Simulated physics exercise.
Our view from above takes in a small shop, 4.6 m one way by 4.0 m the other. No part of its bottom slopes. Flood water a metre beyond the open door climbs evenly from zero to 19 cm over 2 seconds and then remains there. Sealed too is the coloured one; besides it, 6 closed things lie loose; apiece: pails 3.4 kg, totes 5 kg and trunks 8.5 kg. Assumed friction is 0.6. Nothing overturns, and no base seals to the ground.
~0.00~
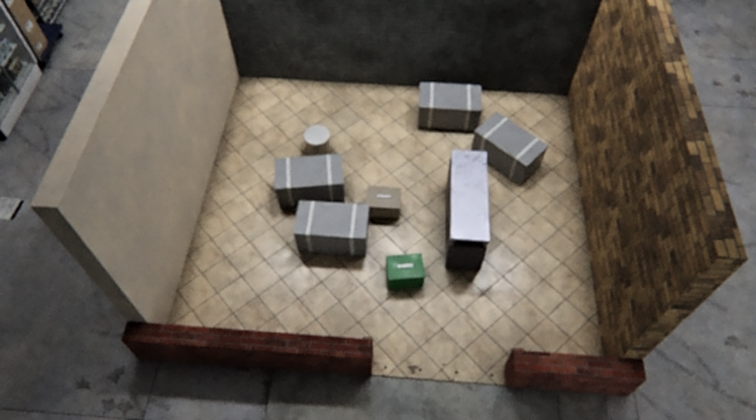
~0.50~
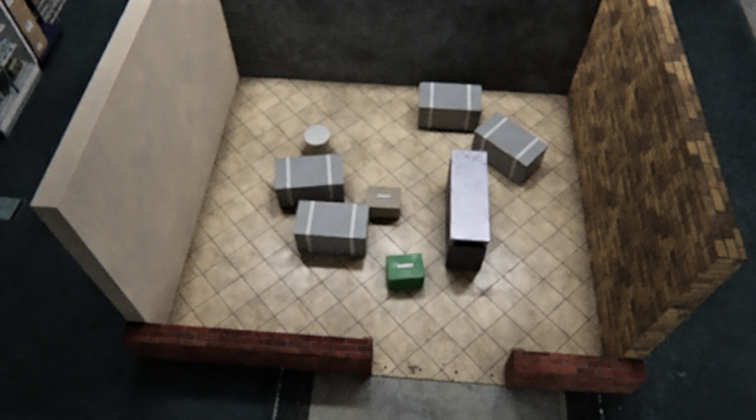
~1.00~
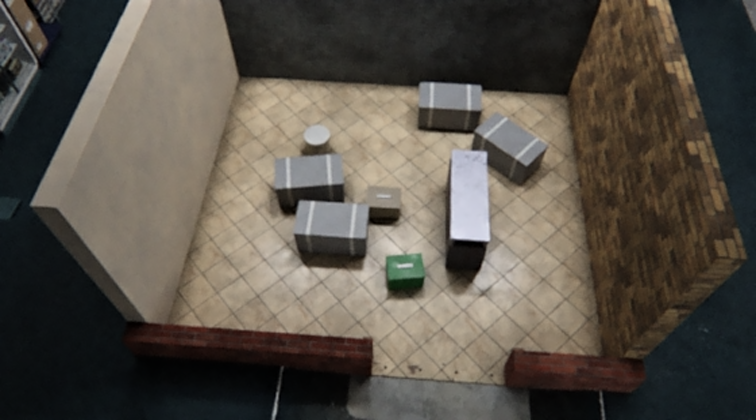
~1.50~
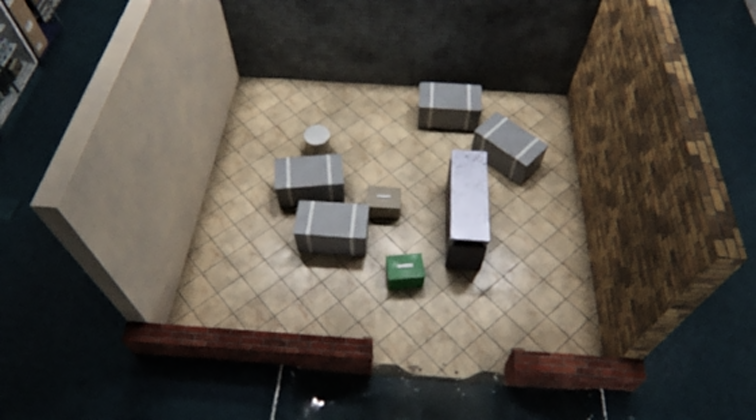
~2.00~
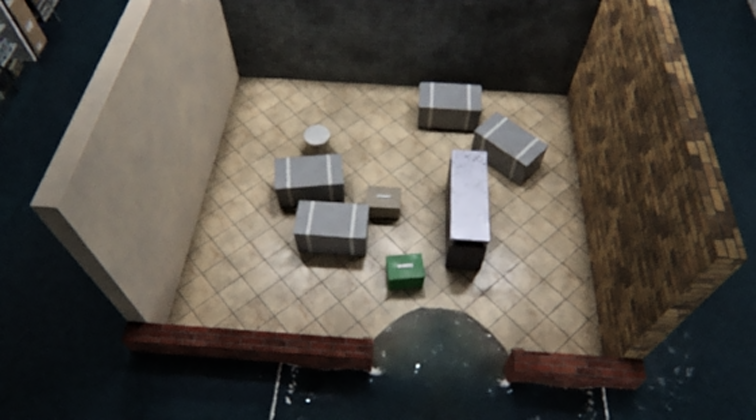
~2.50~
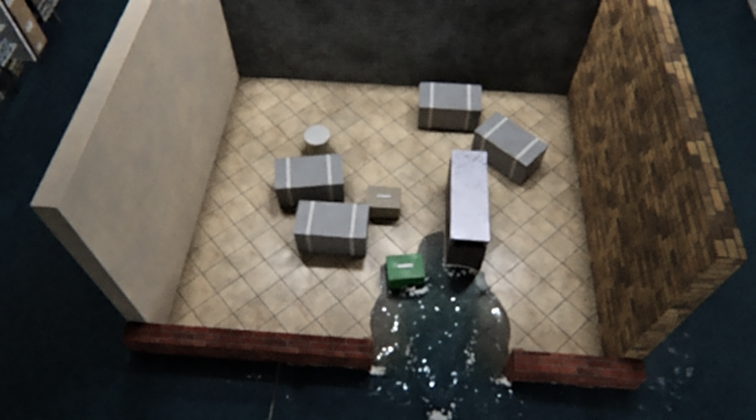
In a small shop, dark water enters through the front gap and reaches the still green tote.
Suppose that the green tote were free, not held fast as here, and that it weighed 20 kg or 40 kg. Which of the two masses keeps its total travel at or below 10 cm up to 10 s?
It is going to need the bigger figure.
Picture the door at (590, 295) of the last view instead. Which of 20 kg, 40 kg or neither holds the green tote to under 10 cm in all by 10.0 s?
Okay, so the light mass does it.
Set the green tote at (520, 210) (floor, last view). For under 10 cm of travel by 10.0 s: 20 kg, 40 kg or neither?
The answer: Either weight will do.
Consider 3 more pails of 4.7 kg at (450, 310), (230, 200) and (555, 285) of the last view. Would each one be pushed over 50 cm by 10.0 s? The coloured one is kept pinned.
Taking them in turn, the first is beyond the line, the second beyond the line and the third beyond the line.
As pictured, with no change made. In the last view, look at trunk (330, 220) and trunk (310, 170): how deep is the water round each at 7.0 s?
Some 3 cm at the first, some 2 cm at the second.
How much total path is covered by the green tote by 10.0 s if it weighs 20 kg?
About 40 cm altogether.
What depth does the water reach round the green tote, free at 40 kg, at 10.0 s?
Around 9 cm.
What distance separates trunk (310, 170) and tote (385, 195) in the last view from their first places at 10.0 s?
They've ended up 40 cm and 0 cm away, in that order.
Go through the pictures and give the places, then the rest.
The green tote at (405, 266) rests on the ground; 0.0 m2 under water; 0 of 7 have shifted, in the first picture.
The green tote at (405, 266), on the bottom; water covers 0.0 m2; 0 of 7 have shifted, in the second picture.
The green tote at (405, 266), on the bottom; 0.0 m2 under water; 0 of 7 have shifted, in the third picture.
The green tote at (405, 266), on the bottom; 0.0 m2 under water; 0 of 7 have shifted, in the fourth picture.
The green tote at (405, 266), on the bottom; water covers 0.6 m2; 0 of 7 have shifted, in the fifth picture.
The green tote at (405, 266), on the bottom; 1.4 m2 under water; 0 of 7 have shifted, in the sixth picture.
After 3.5 s the green tote would be 20 cm from its start with 20 kg and 0 cm from its start with 40 kg; 10 cm of water round it then.
After 4.5 s the green tote would be 39 cm from its start with 20 kg and 0 cm from its start with 40 kg; 8 cm of water round it then.
After 7.0 s the green tote would be 39 cm from its start with 20 kg and 0 cm from its start with 40 kg; 9 cm of water round it then.
After 10.0 s the green tote would be 39 cm from its start with 20 kg and 0 cm from its start with 40 kg; 9 cm of water round it then.
